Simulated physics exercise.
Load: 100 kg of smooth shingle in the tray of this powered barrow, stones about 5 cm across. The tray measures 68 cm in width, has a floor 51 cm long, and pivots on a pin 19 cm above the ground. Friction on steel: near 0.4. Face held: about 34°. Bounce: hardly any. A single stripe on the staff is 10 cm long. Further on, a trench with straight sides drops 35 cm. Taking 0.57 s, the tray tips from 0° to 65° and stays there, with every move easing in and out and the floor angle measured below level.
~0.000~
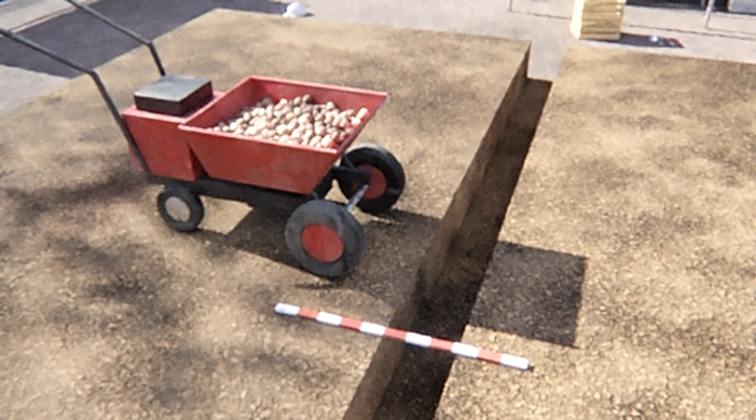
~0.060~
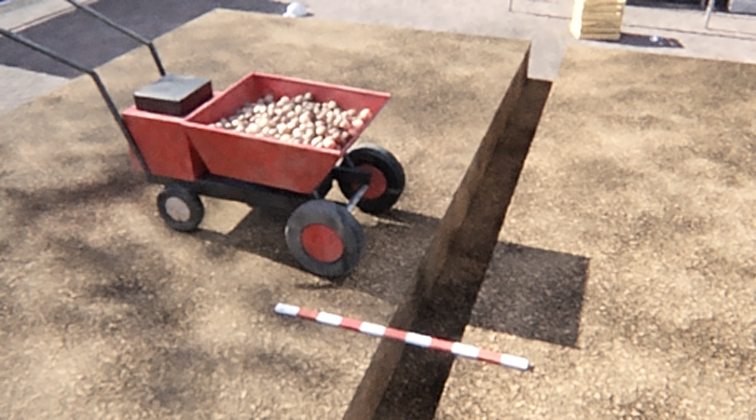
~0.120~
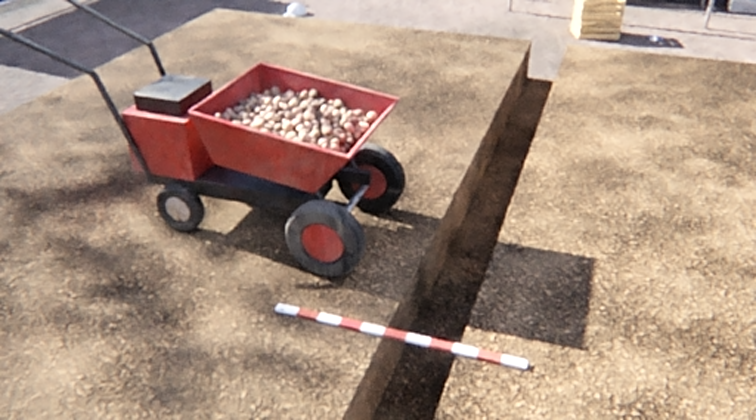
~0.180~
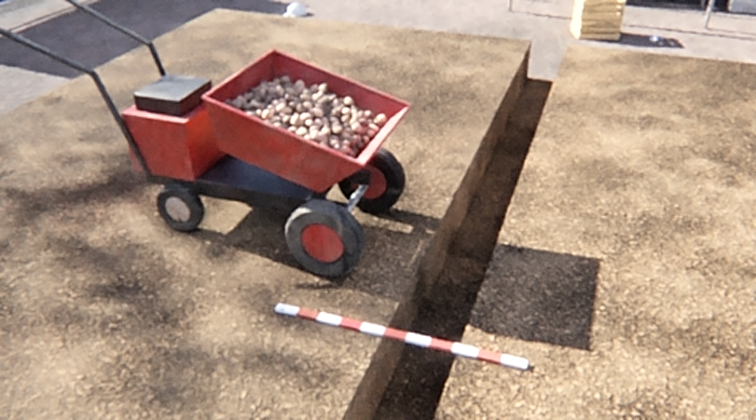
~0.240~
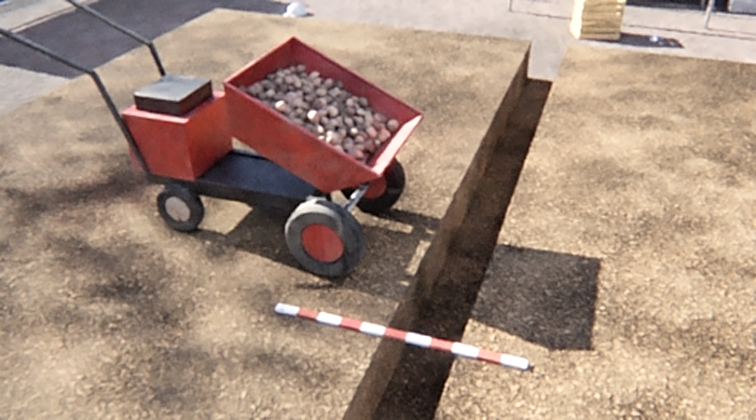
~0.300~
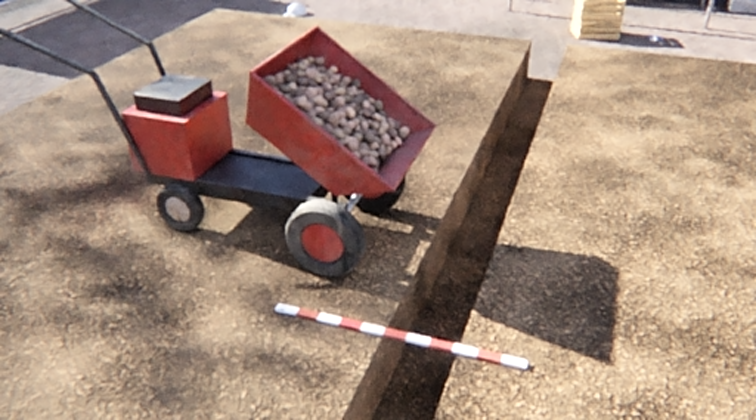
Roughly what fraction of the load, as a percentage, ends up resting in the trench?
Roughly 49 per cent of the load.
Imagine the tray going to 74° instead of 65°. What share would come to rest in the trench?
I'd guess some 40 in a hundred.
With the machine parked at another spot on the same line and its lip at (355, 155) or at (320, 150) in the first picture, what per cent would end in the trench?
From the first place around 35 per cent, from the other around 60.
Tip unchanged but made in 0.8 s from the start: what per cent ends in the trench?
It'd be some 65 per cent.
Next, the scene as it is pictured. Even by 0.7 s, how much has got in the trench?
Something like 15 in a hundred.
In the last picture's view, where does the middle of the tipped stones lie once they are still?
Roughly at pixel (495, 264).
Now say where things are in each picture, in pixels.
In the first picture, the tray is at 0°, its lip at (336, 153); the top of the load is at (287, 115).
The second picture shows lip at (340, 154), floor tilted 2°, highest stones at (278, 112); the stones move at 0.4 m/s on average.
The third picture shows lip at (350, 158), floor tilted 7°, highest stones at (265, 105); the stones move at 0.9 m/s on average.
The fourth picture shows lip at (364, 166), floor tilted 15°, highest stones at (268, 91); the stones move at 1.2 m/s on average.
In the fifth picture, the tray is at 25°, its lip at (379, 176); the top of the load is at (282, 79); the stones move at 1.4 m/s on average.
The sixth picture shows lip at (394, 190), floor tilted 35°, highest stones at (301, 69); the stones move at 1.5 m/s on average.
After 0.4 s the floor is at 55°; 100 % in the tray; the foremost stones are at (410, 181).
After 0.7 s the floor is at 65°; 84 % in the tray, 14 % in the trench, 1 % past the trench; the foremost stones are at (488, 261).
After 1.0 s the floor is at 65°; 27 % in the tray, 22 % in the trench, 51 % past the trench; the foremost stones are at (648, 304).
After 3.0 s the floor is at 65°; 0 % in the tray, 49 % in the trench, 51 % past the trench; the foremost stones are past the picture's edge.
